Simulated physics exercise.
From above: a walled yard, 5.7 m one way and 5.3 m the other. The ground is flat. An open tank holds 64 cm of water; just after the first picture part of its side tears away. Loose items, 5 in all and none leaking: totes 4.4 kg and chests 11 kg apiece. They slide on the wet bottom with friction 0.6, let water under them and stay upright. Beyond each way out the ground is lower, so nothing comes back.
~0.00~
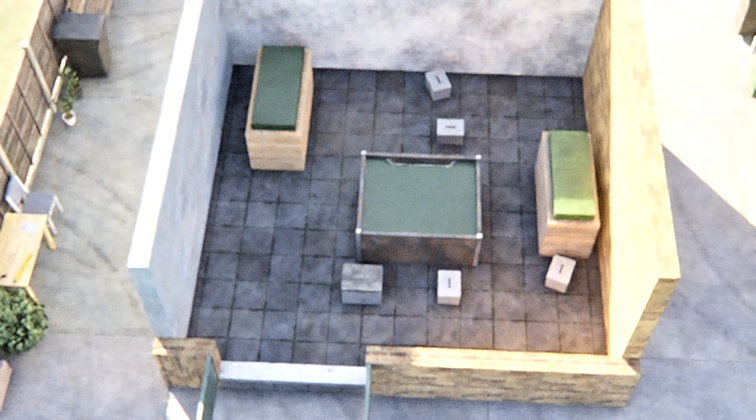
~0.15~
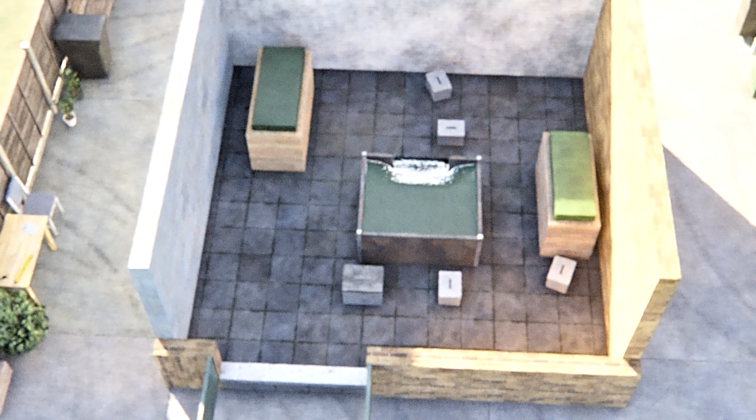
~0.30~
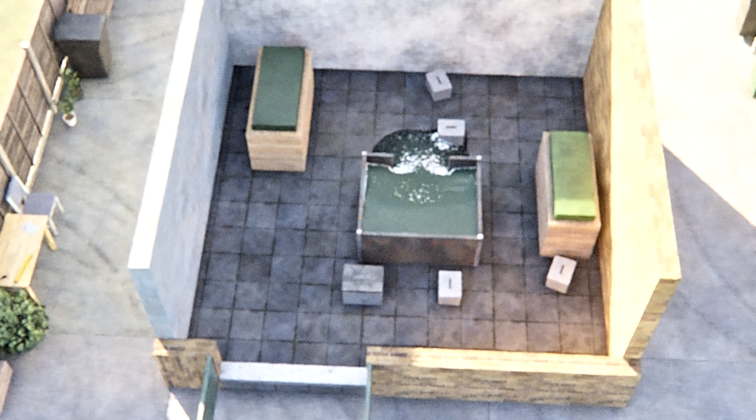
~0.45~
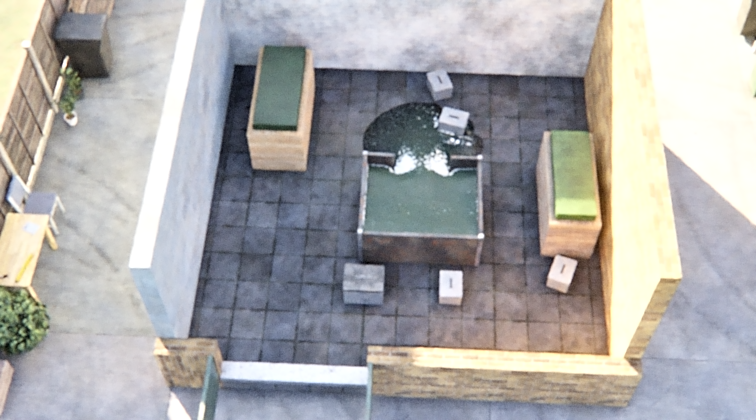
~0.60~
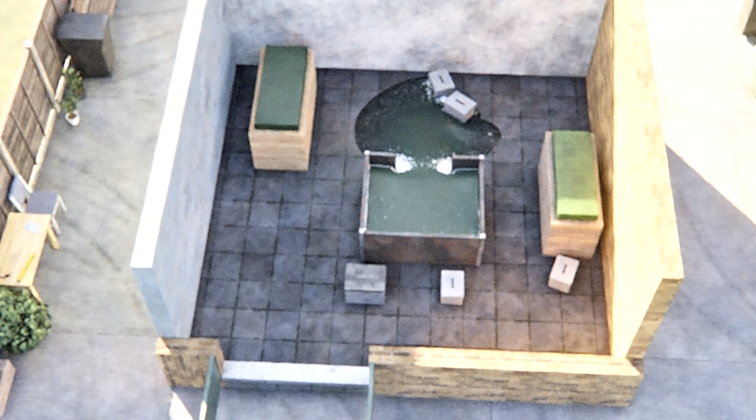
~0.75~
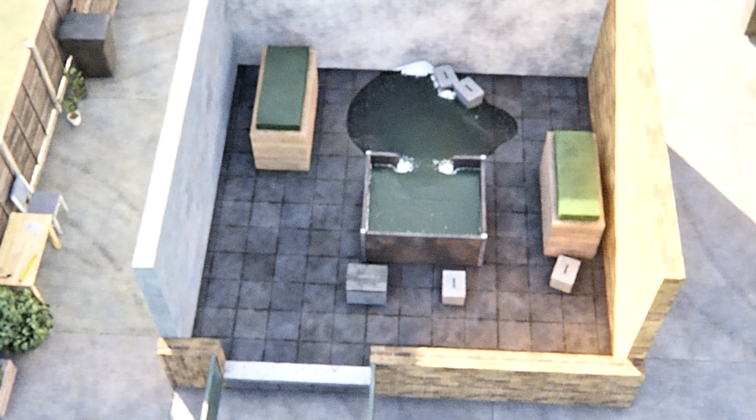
Green water bursts through the torn far side of an open tank in a walled, tiled yard seen from above. It fans out as a dark, widening pool toward the back wall, pushing the nearest small pale block up and rightward, then nudging a second beside it as water reaches the wall.
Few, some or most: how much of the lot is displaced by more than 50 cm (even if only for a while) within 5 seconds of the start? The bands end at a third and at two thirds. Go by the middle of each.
It is between one and two thirds.
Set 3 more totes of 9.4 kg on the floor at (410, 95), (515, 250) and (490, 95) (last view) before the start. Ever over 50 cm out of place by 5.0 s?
In that order: More, under, more.
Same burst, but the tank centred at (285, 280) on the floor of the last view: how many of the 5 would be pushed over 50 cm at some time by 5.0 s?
In that case 2 of them.
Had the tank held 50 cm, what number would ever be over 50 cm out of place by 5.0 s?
In that case 2 of them.
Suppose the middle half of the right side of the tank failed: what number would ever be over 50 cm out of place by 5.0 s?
Then 2.
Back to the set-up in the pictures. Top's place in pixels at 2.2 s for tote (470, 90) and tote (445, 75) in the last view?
Around (578, 82) and (544, 72).
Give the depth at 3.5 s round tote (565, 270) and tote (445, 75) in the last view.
Roughly 0 and 16 cm.
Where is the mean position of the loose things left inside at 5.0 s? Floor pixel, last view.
Around (481, 226).
After 1.1 s 1 of 5 are over 50 cm from their spots; 2 afloat.
After 2.2 s 2 of 5 are over 50 cm from their spots; 2 afloat.
After 3.5 s 2 of 5 are over 50 cm from their spots; 2 afloat.
After 5.0 s 1 of 5 are over 50 cm from their spots, and 2 have been at some point; 2 afloat.
